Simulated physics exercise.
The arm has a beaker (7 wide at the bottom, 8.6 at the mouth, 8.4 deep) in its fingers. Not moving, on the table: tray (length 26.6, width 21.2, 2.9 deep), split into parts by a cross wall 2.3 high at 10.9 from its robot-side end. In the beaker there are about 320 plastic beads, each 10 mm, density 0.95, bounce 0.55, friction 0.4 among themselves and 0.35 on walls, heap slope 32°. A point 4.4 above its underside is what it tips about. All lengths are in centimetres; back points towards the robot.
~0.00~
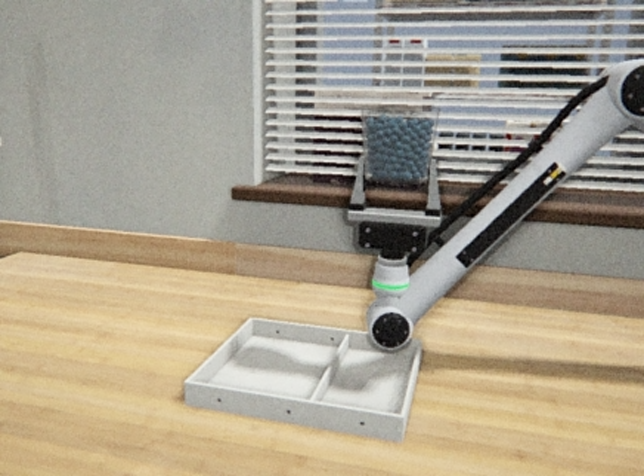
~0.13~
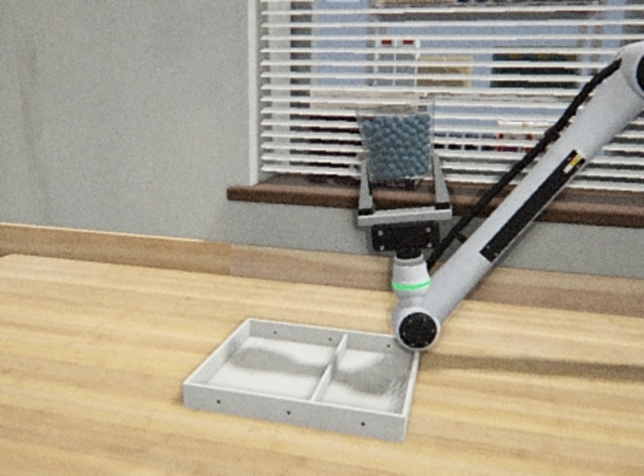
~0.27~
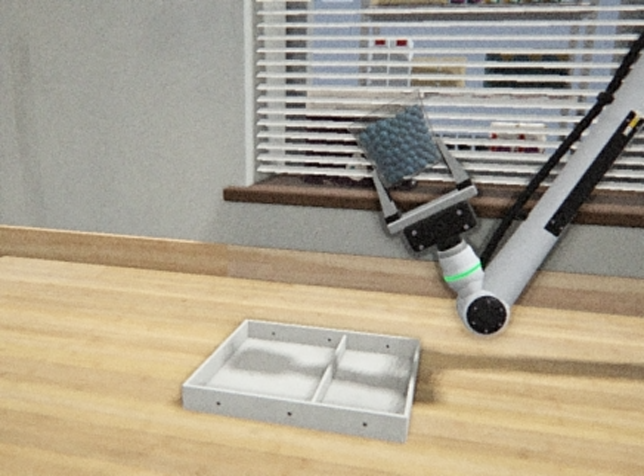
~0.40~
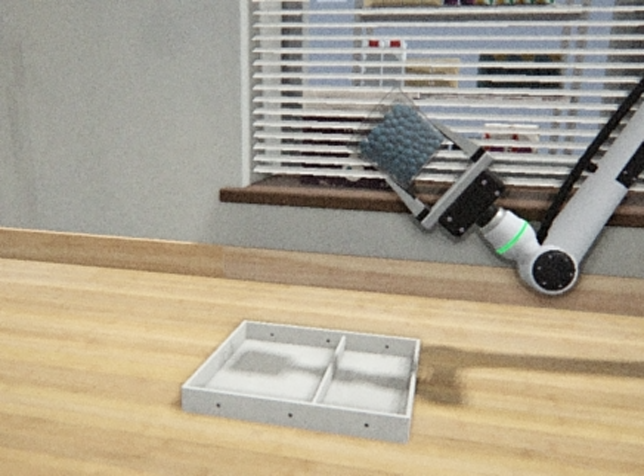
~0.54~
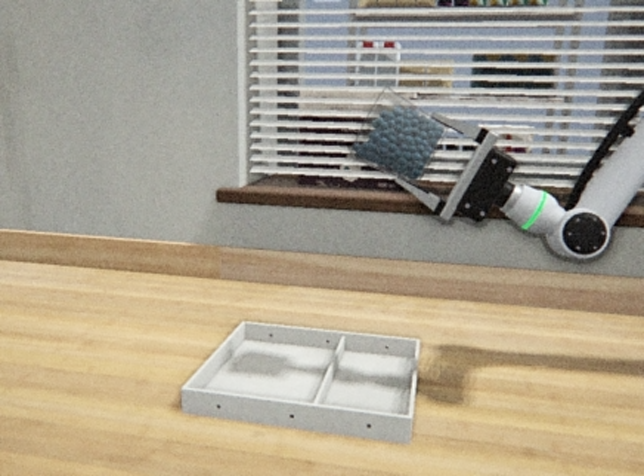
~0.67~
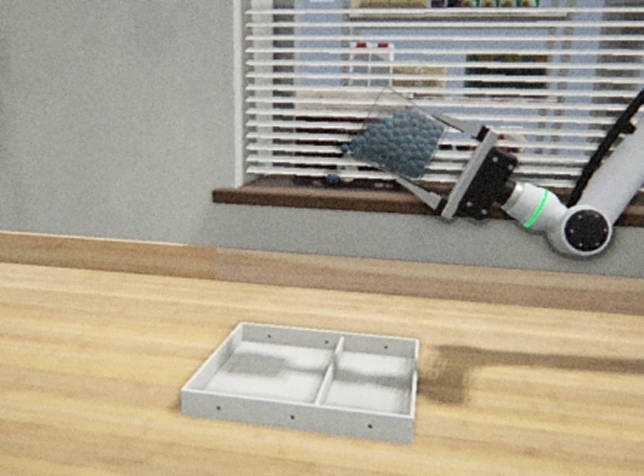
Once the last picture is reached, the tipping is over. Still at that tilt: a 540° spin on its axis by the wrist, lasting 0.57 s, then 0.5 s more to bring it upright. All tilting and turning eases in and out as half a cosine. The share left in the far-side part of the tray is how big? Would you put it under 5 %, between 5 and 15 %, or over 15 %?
I would put it between 5 and 15 %.
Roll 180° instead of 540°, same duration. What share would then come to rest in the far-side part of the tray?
Then about 10 percent.
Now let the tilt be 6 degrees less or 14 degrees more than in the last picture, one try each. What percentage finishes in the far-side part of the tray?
The first try gives around 0 percent, the second around 30 percent.
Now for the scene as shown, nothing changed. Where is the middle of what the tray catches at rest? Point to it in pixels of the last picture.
Near pixel (256, 384).
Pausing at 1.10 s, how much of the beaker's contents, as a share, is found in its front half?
About 55 %.
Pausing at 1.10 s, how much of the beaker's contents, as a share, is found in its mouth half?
Around 45 percent.
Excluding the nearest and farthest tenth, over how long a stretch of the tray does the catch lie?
Roughly 12 centimetres.
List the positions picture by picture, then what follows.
In the first picture, the beaker middle at (398, 145), upright; upper third of the load around (399, 129), from x 370 to 430, top at y 120; 323 in the beaker.
In the second picture, the beaker middle at (398, 144), tipped 8°; upper third of the load around (398, 129), from x 365 to 425, top at y 120.
In the third picture, the beaker middle at (399, 143), tipped 29°; upper third of the load around (402, 128), from x 360 to 435, top at y 110.
In the fourth picture, the beaker middle at (400, 141), tipped 52°; upper third of the load around (402, 127), from x 365 to 440, top at y 110.
In the fifth picture, the beaker middle at (402, 140), tipped 64°; upper third of the load around (405, 127), from x 355 to 440, top at y 110.
In the sixth picture, the beaker middle at (402, 139), tipped 65°; upper third of the load around (407, 129), from x 330 to 440, top at y 115; 321 in the beaker, 2 in flight or on a rim.
After 1.10 s, tipped 65°, highest piece 38 above the table; 295 in the beaker, 5 in the far-side part, 1 on the table or floor, 22 in flight or on a rim.
After 1.53 s, tipped 25°, highest piece 36 above the table; 287 in the beaker, 24 in the far-side part, 4 on the table or floor, 1 in the robot-side part, 7 in flight or on a rim.
After 1.94 s, upright, highest piece 37 above the table; 287 in the beaker, 27 in the far-side part, 7 on the table or floor, 2 in the robot-side part.
After 2.64 s, upright, highest piece 37 above the table; 287 in the beaker, 27 in the far-side part, 7 on the table or floor, 2 in the robot-side part.
In the end, 287 in the beaker, 27 in the far-side part, 7 on the table or floor, 2 in the robot-side part. That is 8 % in the far-side part of the tray.
